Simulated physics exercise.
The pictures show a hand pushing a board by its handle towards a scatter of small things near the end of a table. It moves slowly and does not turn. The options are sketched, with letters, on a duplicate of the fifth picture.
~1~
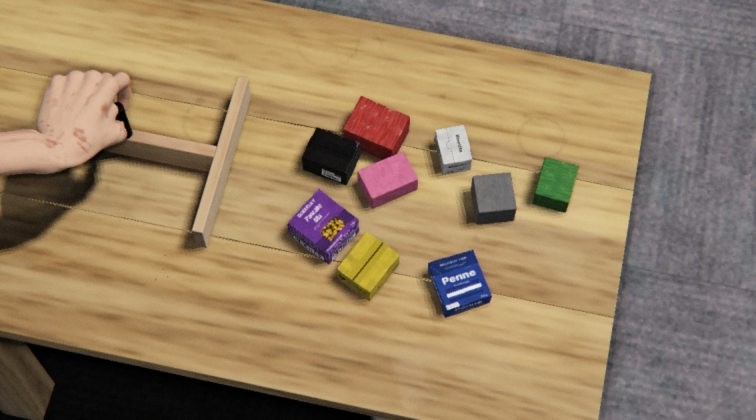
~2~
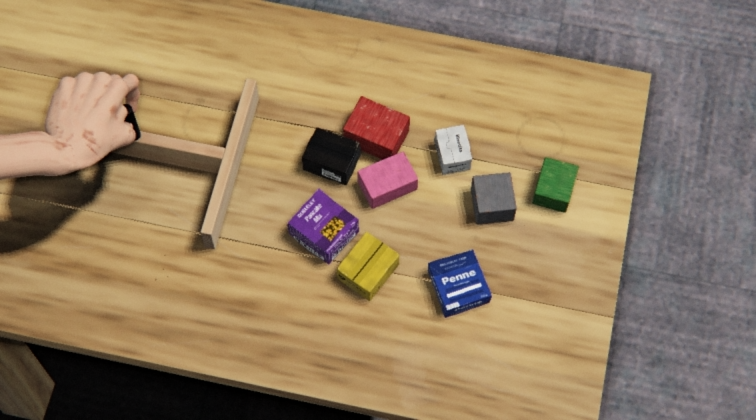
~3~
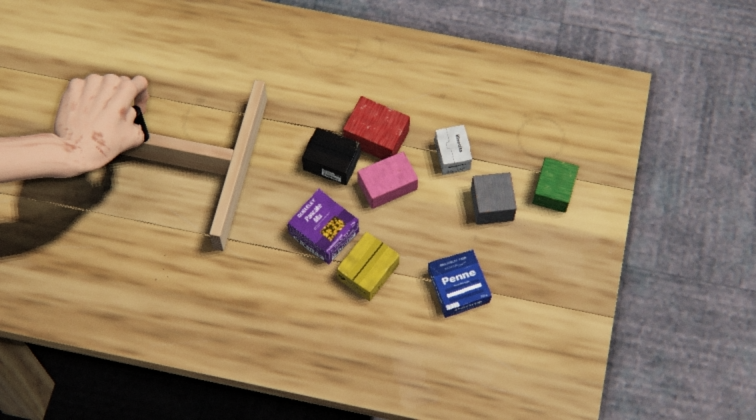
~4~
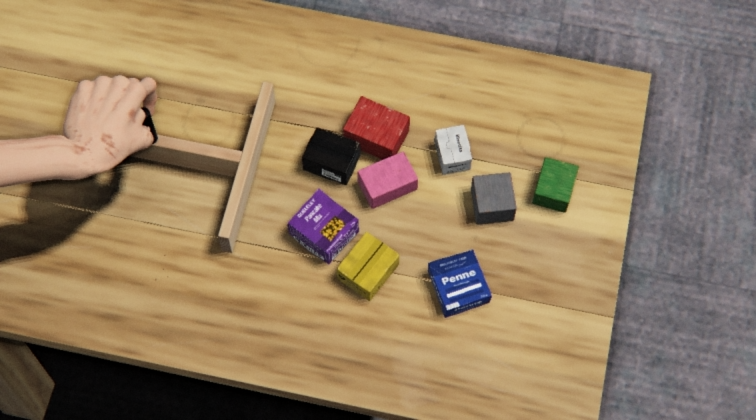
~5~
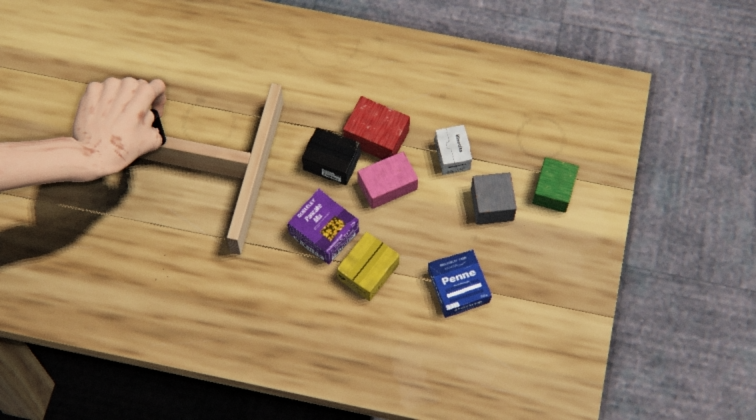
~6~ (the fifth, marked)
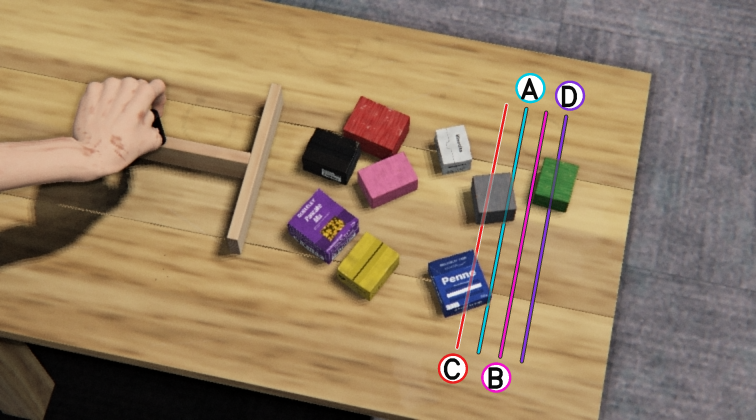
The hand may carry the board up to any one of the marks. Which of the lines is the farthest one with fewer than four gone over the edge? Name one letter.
D is the last line within the limit.
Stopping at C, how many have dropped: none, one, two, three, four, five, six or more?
The count is none.
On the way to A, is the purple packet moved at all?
Yes.
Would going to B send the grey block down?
Yes.
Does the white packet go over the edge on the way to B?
By then, no.
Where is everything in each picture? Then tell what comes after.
The first frame shows green block (555, 185); red block (377, 129); yellow box (368, 266).
The second frame shows board (229, 154); purple packet (324, 227).
The third frame shows board (237, 156); white packet (453, 150).
The fourth frame shows board (246, 158); grey block (494, 199).
The fifth frame shows board (255, 159); green block (555, 185); red block (377, 129); yellow box (368, 266).
On the marked copy, A at (503, 226); B at (524, 230); C at (483, 221); D at (545, 234).
Taking D. A third of the way, board (357, 180); yellow box (396, 280); red block (406, 132).
Two thirds of the way, board (461, 200); green block (592, 182); grey block (571, 215).
When it is over, board (544, 217); grey block over the edge; green block over the edge; two fallen.
As for the rest, A is within the limit but short; B is within the limit but short; C is within the limit but short.
